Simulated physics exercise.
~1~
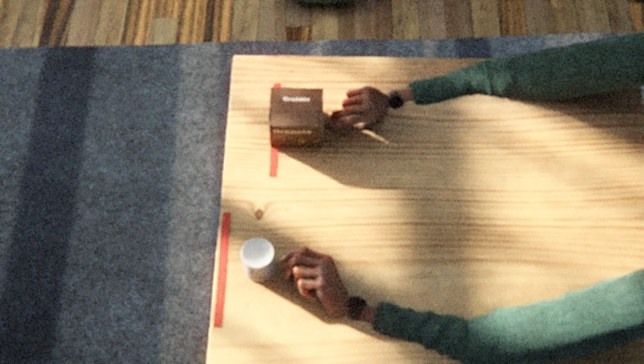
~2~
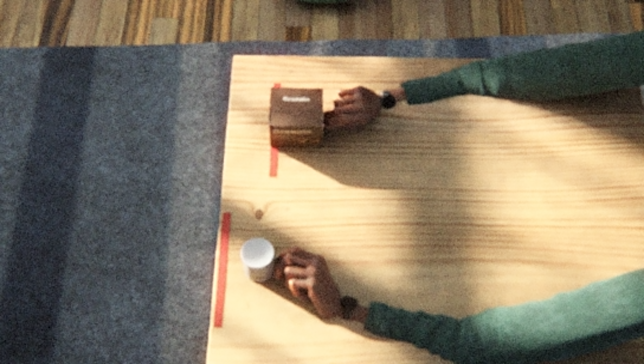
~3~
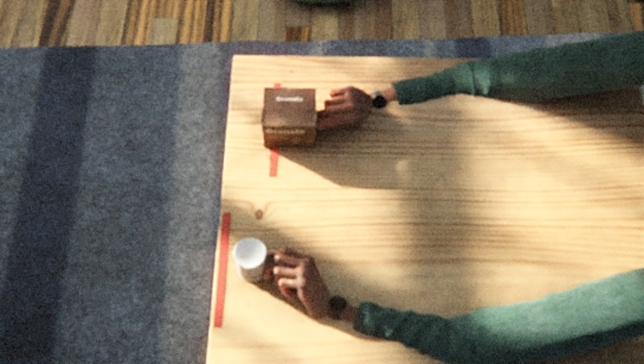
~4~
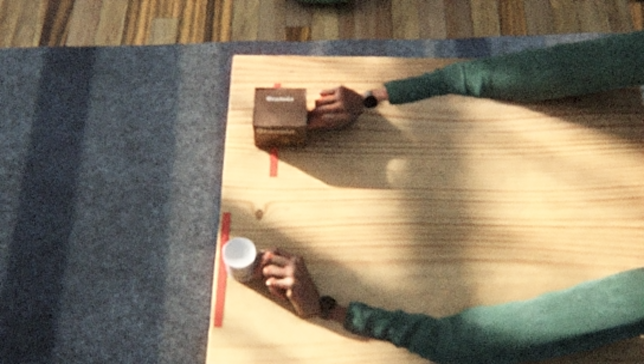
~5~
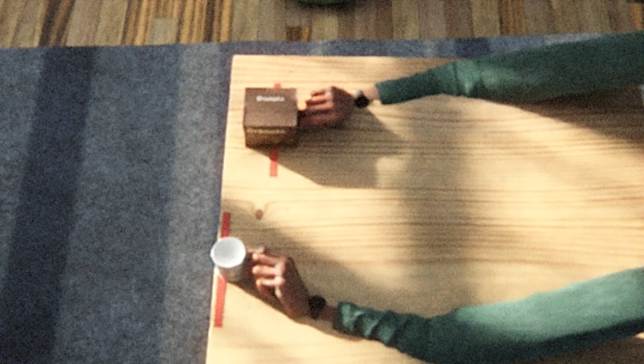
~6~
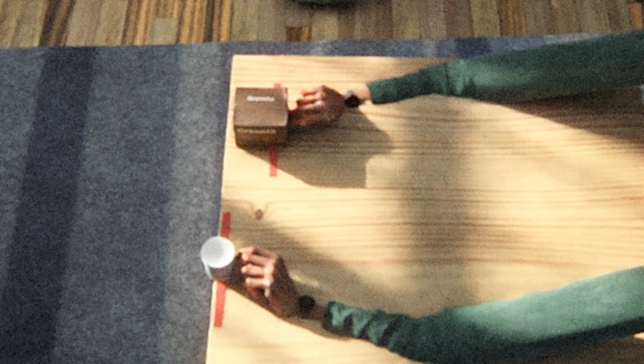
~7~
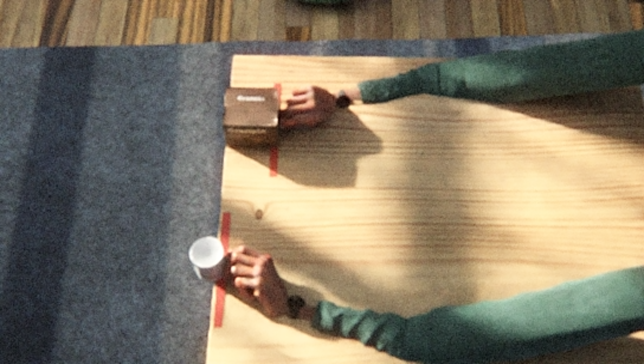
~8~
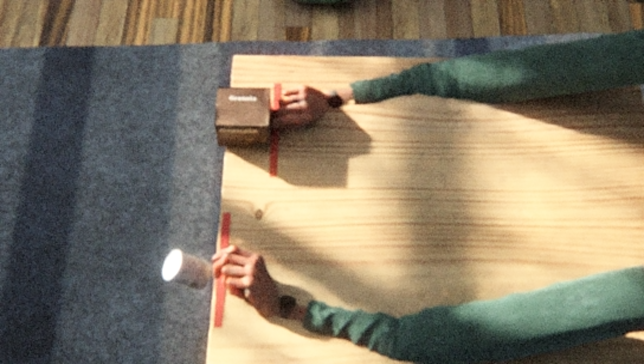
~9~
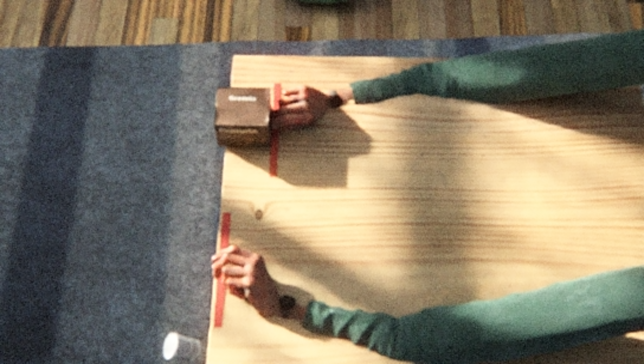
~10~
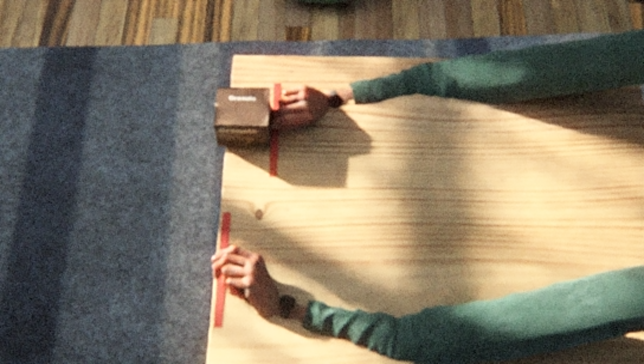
Two hands slowly push a white tin off the table and a brown box to its edge.
